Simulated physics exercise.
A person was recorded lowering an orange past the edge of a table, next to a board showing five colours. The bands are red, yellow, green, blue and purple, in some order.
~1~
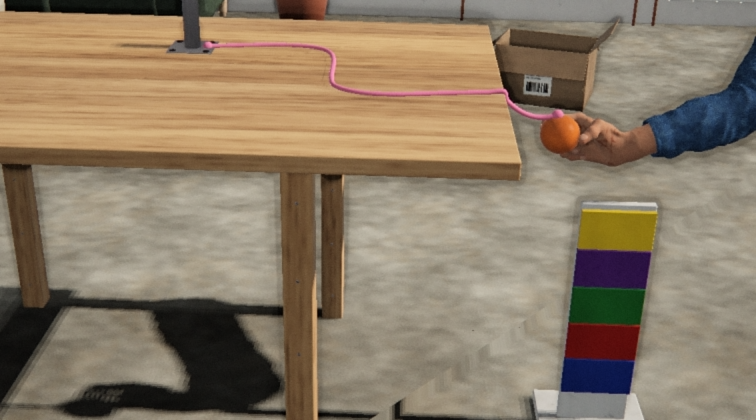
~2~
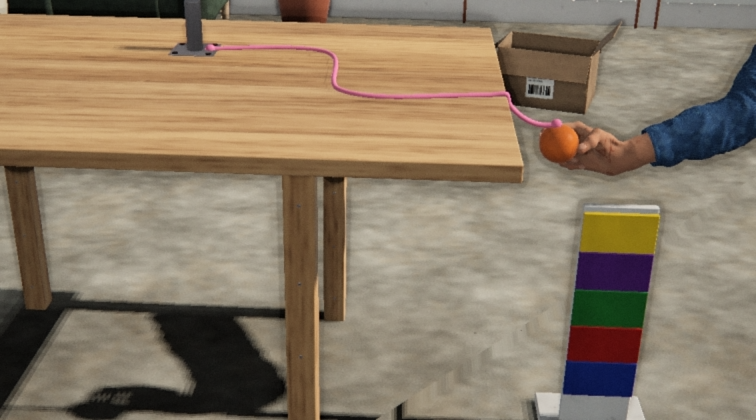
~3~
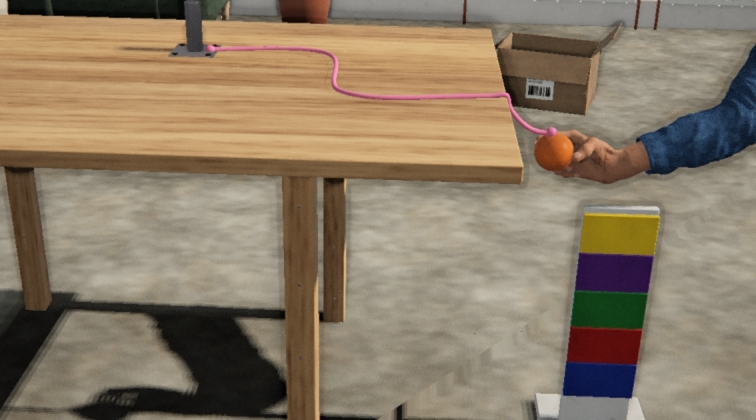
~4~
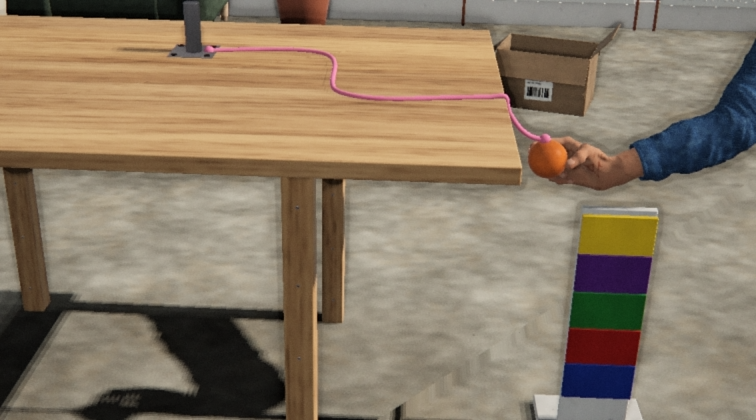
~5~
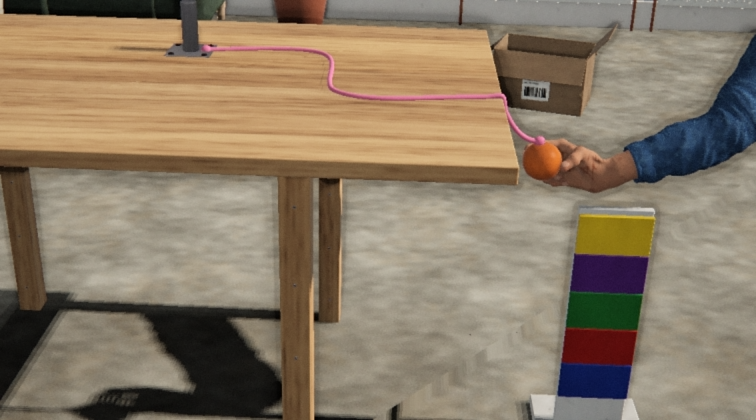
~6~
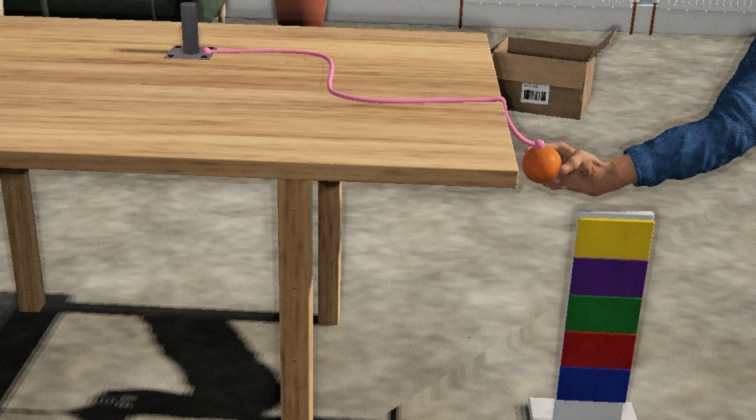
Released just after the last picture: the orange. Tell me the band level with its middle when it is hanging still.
That is the purple band.
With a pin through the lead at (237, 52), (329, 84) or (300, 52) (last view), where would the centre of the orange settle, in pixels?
About (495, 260), (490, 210) and (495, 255).
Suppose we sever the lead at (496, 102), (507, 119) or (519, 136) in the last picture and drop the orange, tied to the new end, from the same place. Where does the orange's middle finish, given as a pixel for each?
First (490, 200), then (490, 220), then (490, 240).
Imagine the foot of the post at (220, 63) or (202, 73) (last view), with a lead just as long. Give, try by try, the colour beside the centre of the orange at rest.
First try: Green; second try: Green.
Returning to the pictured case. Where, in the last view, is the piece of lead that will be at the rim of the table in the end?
Location: About (395, 102).
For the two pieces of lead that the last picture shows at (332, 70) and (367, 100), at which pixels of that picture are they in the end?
The first settles around (365, 74), the second around (474, 88).
Soon after, orange near (514, 263); level with purple.
After that, orange near (465, 251); level with purple.
And then, orange near (483, 266); level with purple.
In the end, orange near (494, 267); level with purple. The purple one.
